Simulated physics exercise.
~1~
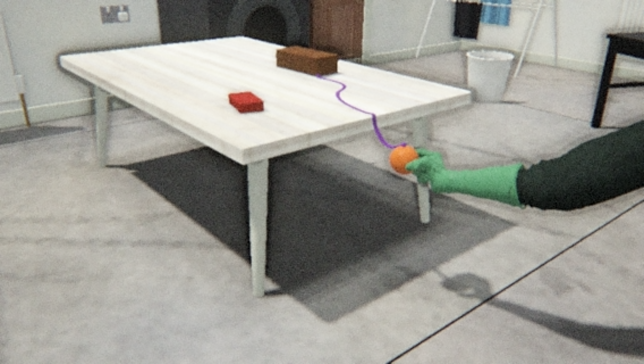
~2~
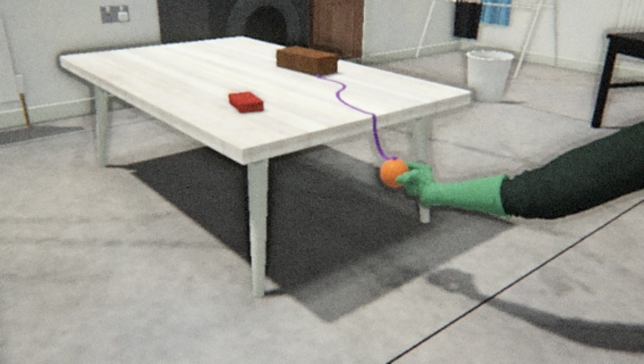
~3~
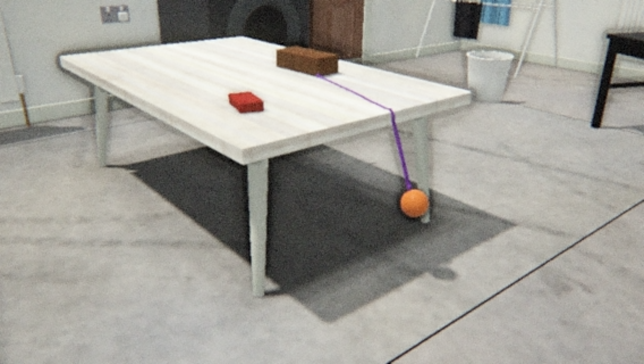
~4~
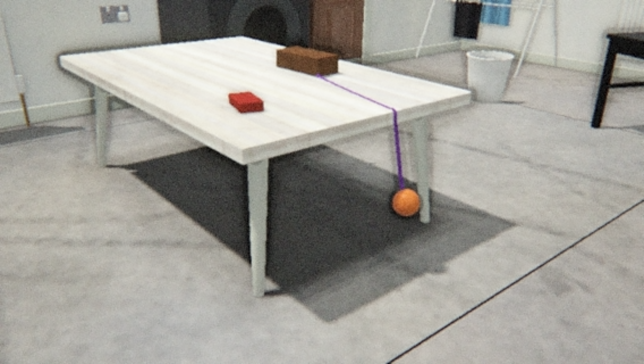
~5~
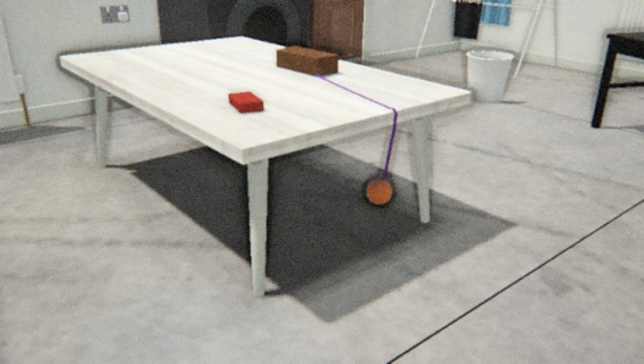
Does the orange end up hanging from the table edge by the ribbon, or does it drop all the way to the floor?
The orange ends up hanging from the table edge by the ribbon, swinging above the floor, and the small red block stays on the tabletop.
